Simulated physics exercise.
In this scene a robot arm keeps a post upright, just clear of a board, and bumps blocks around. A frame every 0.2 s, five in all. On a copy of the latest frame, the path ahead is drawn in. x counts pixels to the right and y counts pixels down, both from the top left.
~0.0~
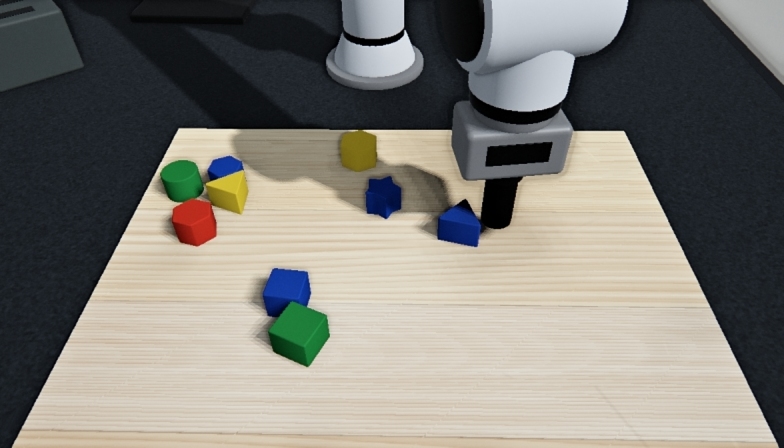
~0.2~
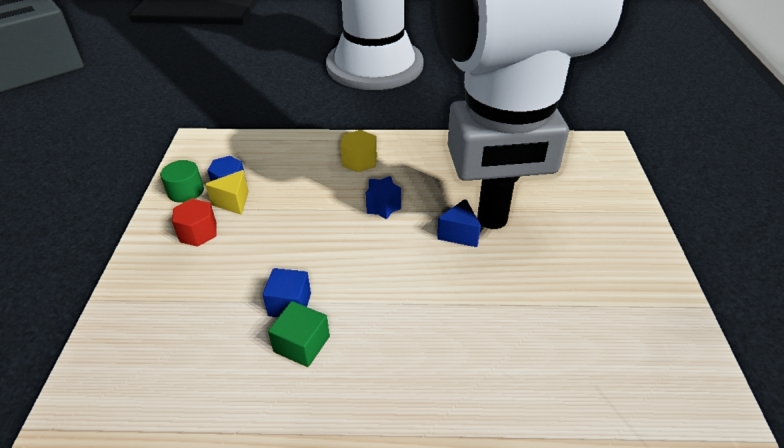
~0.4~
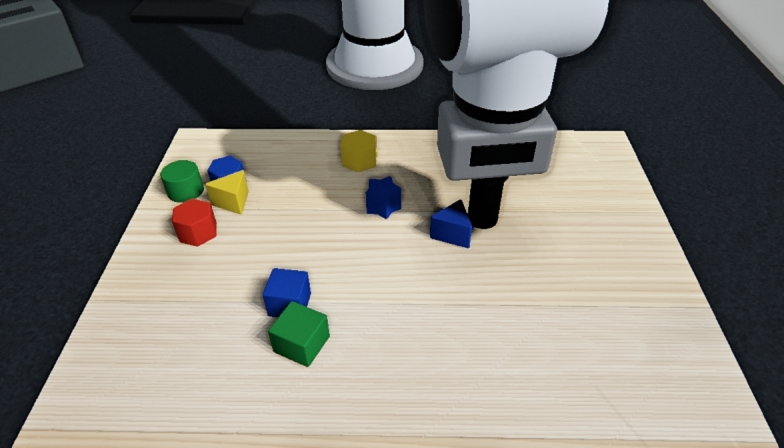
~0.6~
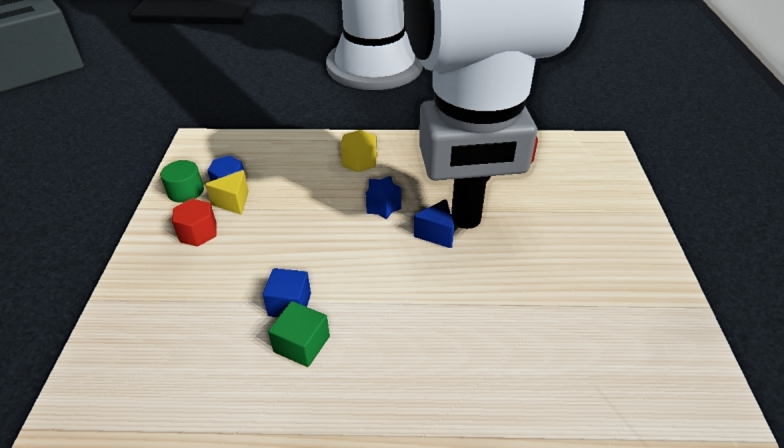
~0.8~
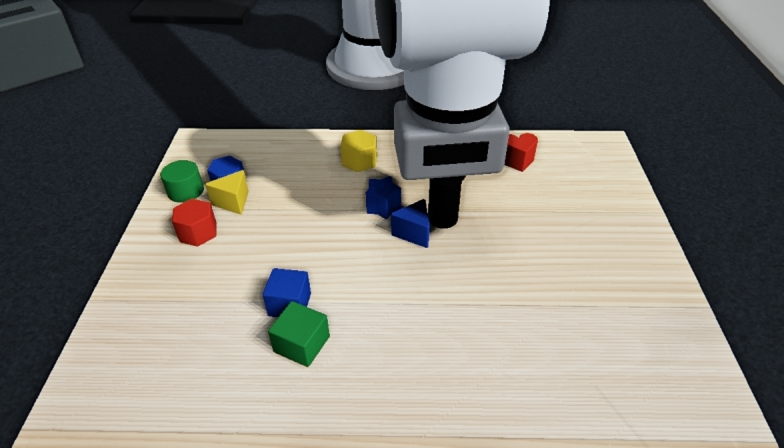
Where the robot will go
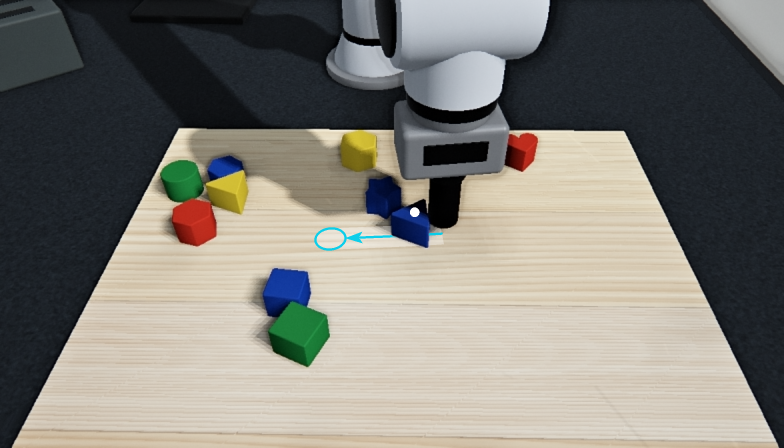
A robot arm slides a blue triangular block left across the board toward a blue star.
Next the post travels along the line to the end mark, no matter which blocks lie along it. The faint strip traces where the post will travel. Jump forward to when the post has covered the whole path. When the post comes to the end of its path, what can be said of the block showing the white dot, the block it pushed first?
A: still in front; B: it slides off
(A)
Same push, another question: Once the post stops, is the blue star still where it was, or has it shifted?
The block you're asking about stays where it is.
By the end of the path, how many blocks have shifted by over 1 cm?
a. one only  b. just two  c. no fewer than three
I choose a.
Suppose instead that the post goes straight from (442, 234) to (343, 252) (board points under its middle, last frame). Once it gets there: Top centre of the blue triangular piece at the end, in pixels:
The centre of its top face lies at (329, 213).
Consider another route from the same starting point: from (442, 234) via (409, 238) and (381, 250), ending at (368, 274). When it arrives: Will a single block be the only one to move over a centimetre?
Yes, it checks out.
Drawn move, in a line from (442, 234) to (330, 239); the dot is on the blue triangular piece.
On the path given first. One third of the way, post at (404, 221); blue triangular piece at (375, 213).
Two thirds of the way, post at (366, 223); blue triangular piece at (338, 213), turned 20° clockwise.
At the end, post at (329, 224); blue star still; blue triangular piece at (301, 213), turned 25° clockwise.
